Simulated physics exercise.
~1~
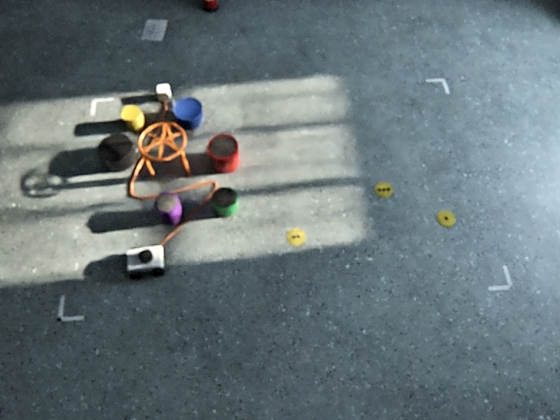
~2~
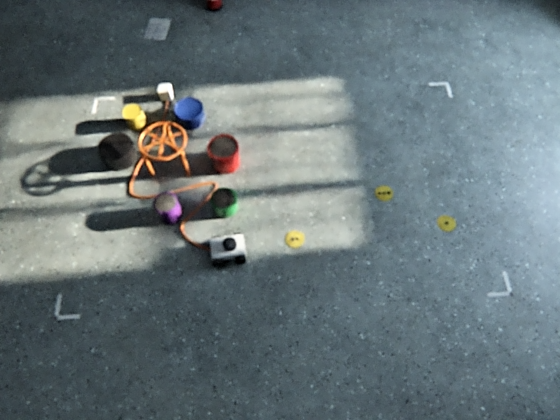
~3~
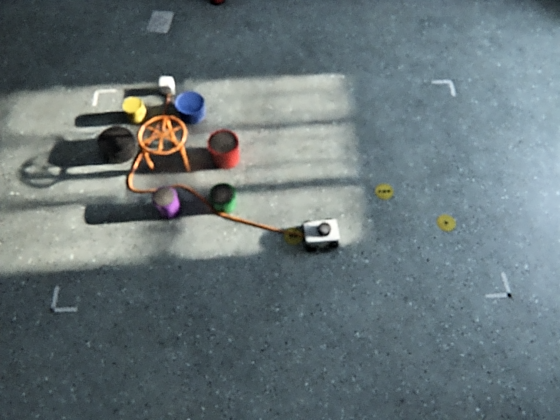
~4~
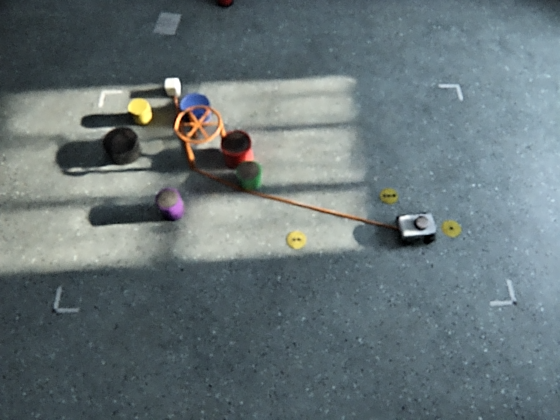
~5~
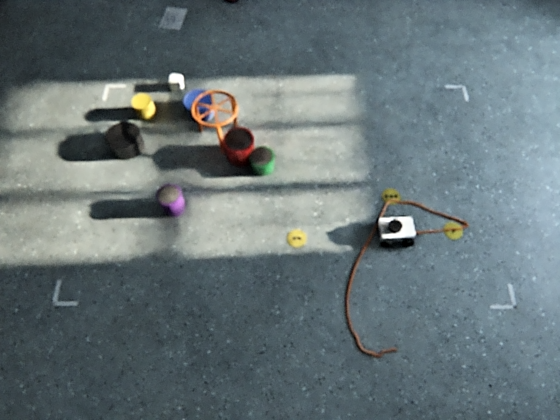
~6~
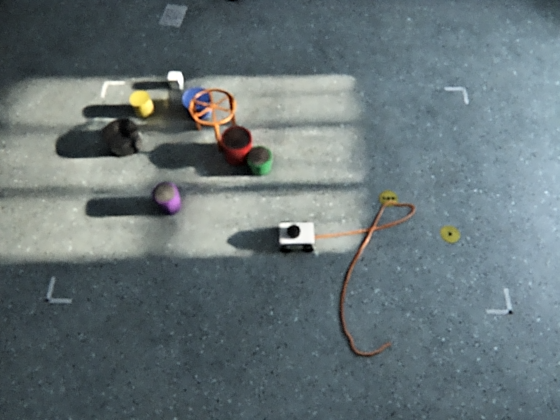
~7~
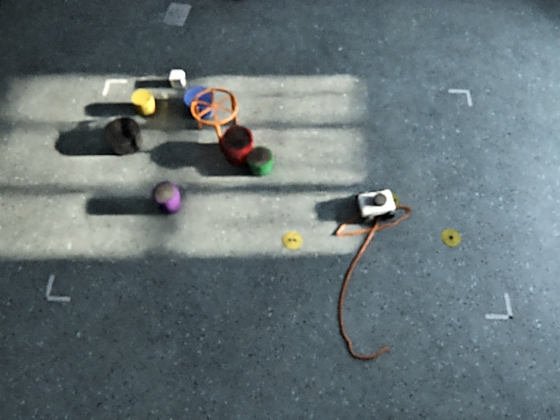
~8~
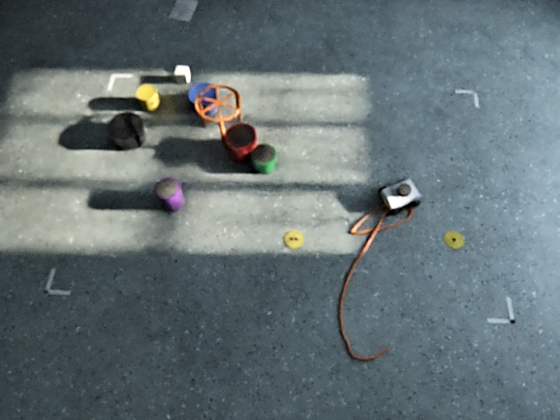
A small white cart with a dark knob, trailing an orange lead, stands at the lower left of a grey floor seen from above, below purple and green pots, with a red pot, an orange stool, a blue bucket, a yellow bin and a black tub beyond. It rolls right past the first yellow mark, drawing the lead out. As it nears the far mark, the taut lead drags the stool and the green and red pots. The plug comes out and the lead lies loose. The cart goes back left, then right again, stopping near the upper mark, the lead trailing below.
